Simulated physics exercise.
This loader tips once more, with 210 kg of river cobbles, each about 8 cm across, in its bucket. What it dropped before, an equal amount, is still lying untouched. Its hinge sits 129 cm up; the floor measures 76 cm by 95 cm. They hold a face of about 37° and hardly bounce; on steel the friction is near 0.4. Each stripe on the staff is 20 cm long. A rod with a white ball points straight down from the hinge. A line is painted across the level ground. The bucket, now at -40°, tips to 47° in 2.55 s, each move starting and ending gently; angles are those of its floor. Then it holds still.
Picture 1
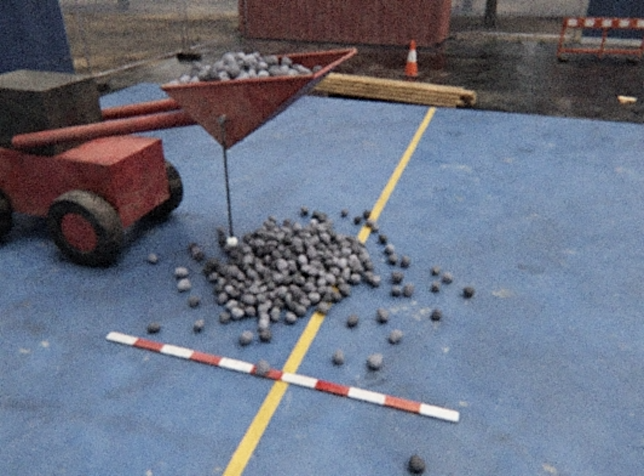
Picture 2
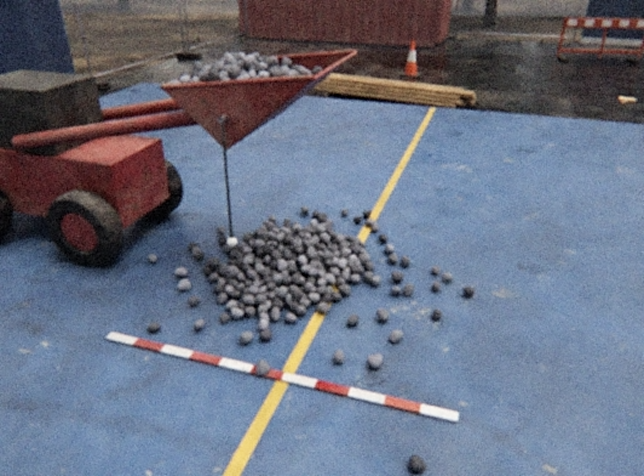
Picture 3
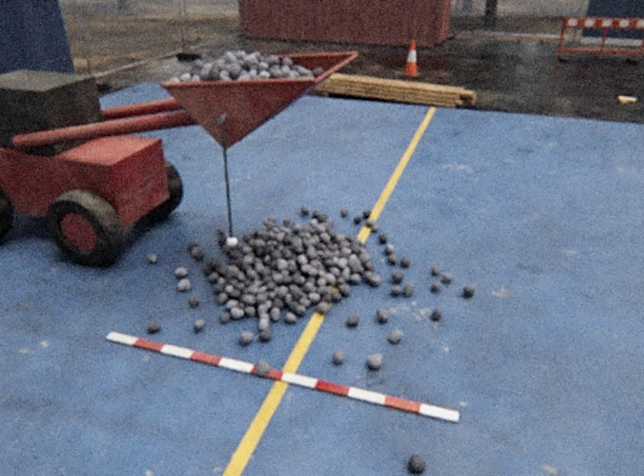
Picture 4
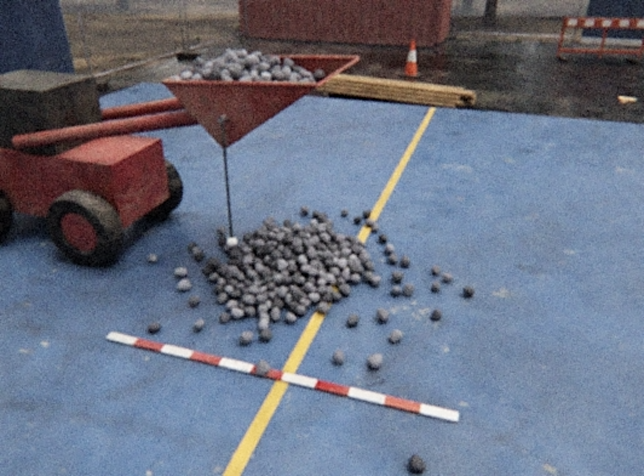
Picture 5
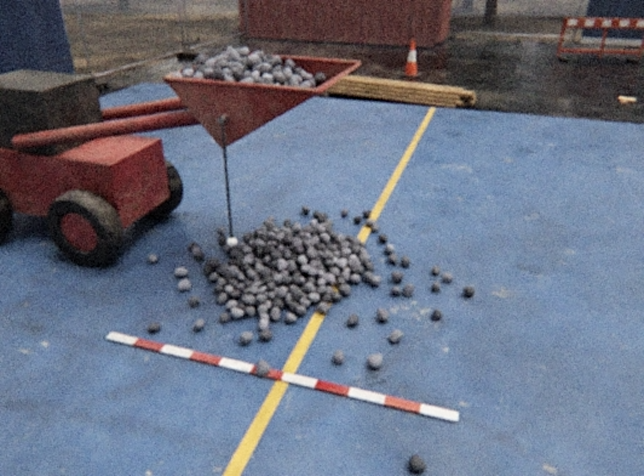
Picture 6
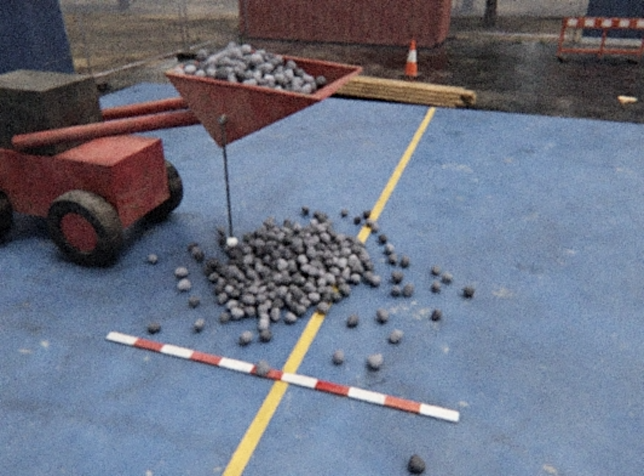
On a wet blue floor outdoors, seen from a raised, unmoving viewpoint, a dark red container and an orange cone stand at the back. A red loader at left holds a stone-filled bucket above a heap of grey cobbles beside a yellow line, with a red-and-white staff in front. The bucket slowly tilts, its right edge lowering slightly, while the stones on the ground stay still.
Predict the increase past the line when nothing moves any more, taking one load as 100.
Roughly 83 per cent of a load more.
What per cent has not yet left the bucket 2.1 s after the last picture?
About 0 per cent.
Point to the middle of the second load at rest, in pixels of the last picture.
Around (377, 273).
Then, 1.3 s after the last picture the floor is at 33°; in per cent of one load, 82 in the bucket, 100 short of the line, 17 past the line; the foremost stones are at (432, 308).
Then, 2.1 s after the last picture the floor is at 47°; in per cent of one load, 0 in the bucket, 109 short of the line, 90 past the line; the foremost stones are at (456, 304).
Then, 2.4 s after the last picture the floor is at 47°; in per cent of one load, 0 in the bucket, 104 short of the line, 95 past the line; the foremost stones are at (480, 284).
Then, 4.9 s after the last picture the floor is at 47°; in per cent of one load, 0 in the bucket, 104 short of the line, 96 past the line; the foremost stones are at (493, 285). Net gain past the line, 83.
